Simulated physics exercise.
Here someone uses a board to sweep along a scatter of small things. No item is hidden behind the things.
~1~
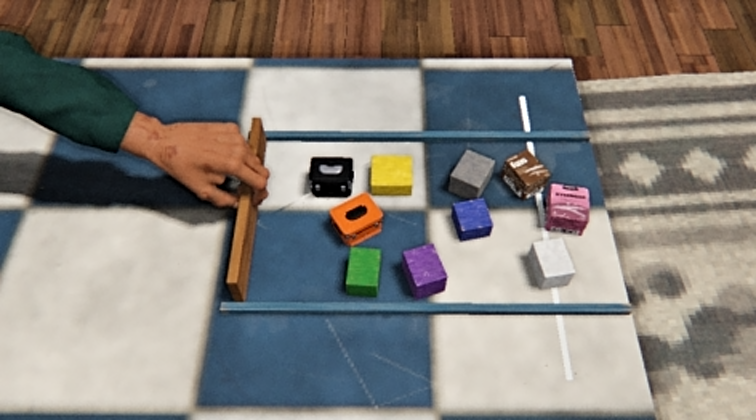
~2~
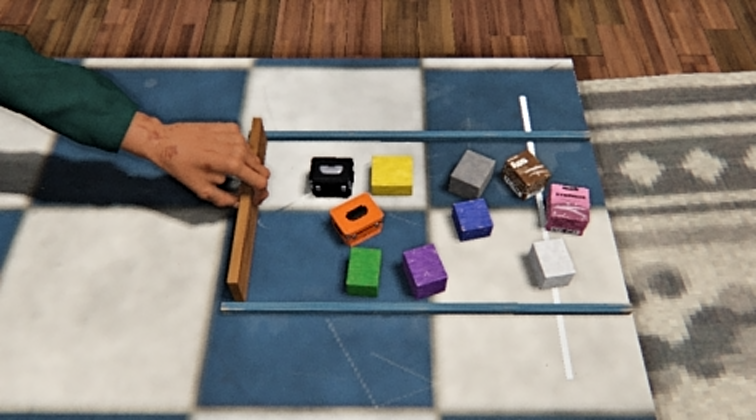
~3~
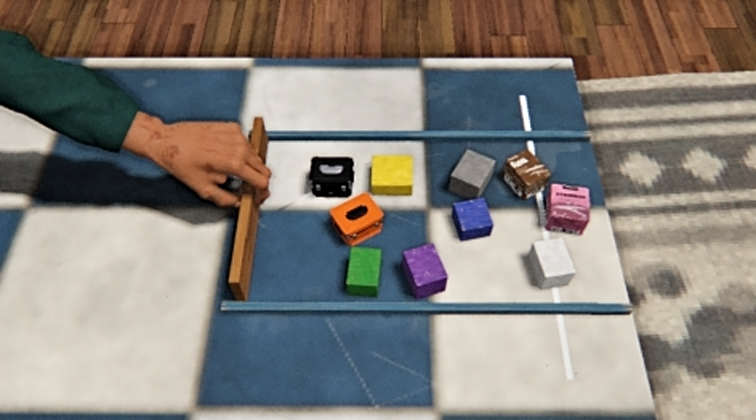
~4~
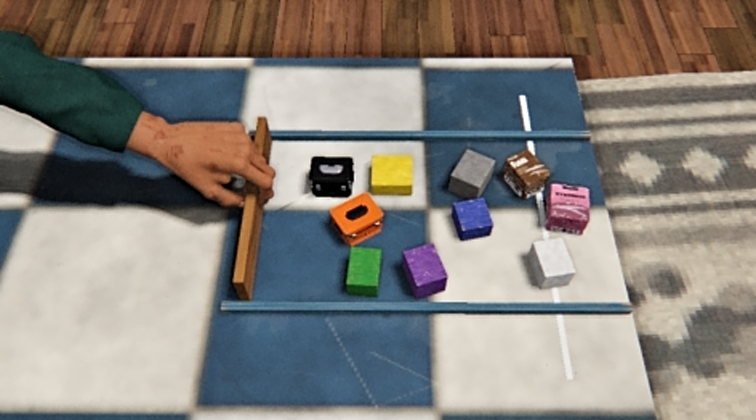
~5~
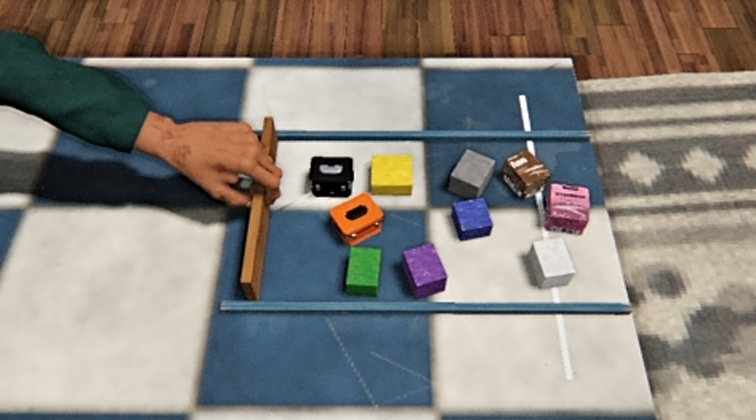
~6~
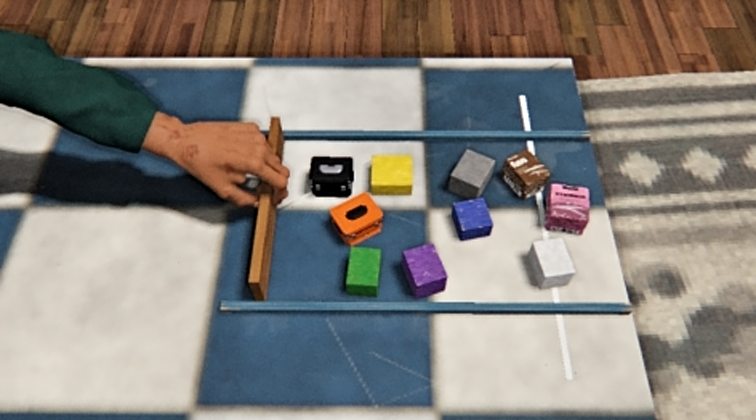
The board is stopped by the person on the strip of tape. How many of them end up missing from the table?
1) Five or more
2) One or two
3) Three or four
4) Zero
Answer: 3.
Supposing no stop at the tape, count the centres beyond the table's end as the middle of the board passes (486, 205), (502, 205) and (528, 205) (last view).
Respectively 1, 1 and 3.
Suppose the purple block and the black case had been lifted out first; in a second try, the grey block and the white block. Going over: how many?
Fallen: 2, and 2 in the other try.
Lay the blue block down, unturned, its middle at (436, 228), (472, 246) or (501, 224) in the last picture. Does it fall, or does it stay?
Try one it is not knocked off; try two it is not knocked off; try three it is not knocked off.
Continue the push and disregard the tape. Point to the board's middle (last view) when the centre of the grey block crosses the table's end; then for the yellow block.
Its middle is about (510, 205) and about (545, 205).
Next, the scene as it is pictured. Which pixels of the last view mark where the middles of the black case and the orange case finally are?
(560, 177) and (570, 230), roughly.
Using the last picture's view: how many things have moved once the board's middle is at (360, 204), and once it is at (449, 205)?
4 by the first point, 8 by the second.
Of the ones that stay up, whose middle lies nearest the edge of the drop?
Nearest once everything settles: Yellow block.
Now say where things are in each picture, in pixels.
Pink box (567, 210); white block (551, 264); brown box (525, 175); board (249, 205); tape (542, 217), in the first frame.
White block (551, 264); orange case (357, 220), in the second frame.
Brown box (526, 175); blue block (472, 220), in the third frame.
Pink box (567, 209); green block (364, 272), in the fourth frame.
White block (551, 264); purple block (424, 271), in the fifth frame.
Pink box (567, 209); white block (551, 264); brown box (525, 175); board (269, 204); tape (542, 217), in the sixth frame.
A little later, none off yet; pink box at rest near (567, 209); white block at rest near (551, 264); brown box at rest near (525, 175).
Next, none off yet; pink box at rest near (567, 209); white block at rest near (551, 264); brown box shifted about its own width near (558, 175).
Later still, one off so far; pink box shifted about its own width near (597, 208); white block shifted about its own width near (589, 264); brown box dropping near (616, 220).
When it is over, the number that fall off is three or four; down, grey block, brown box, white block and pink box.
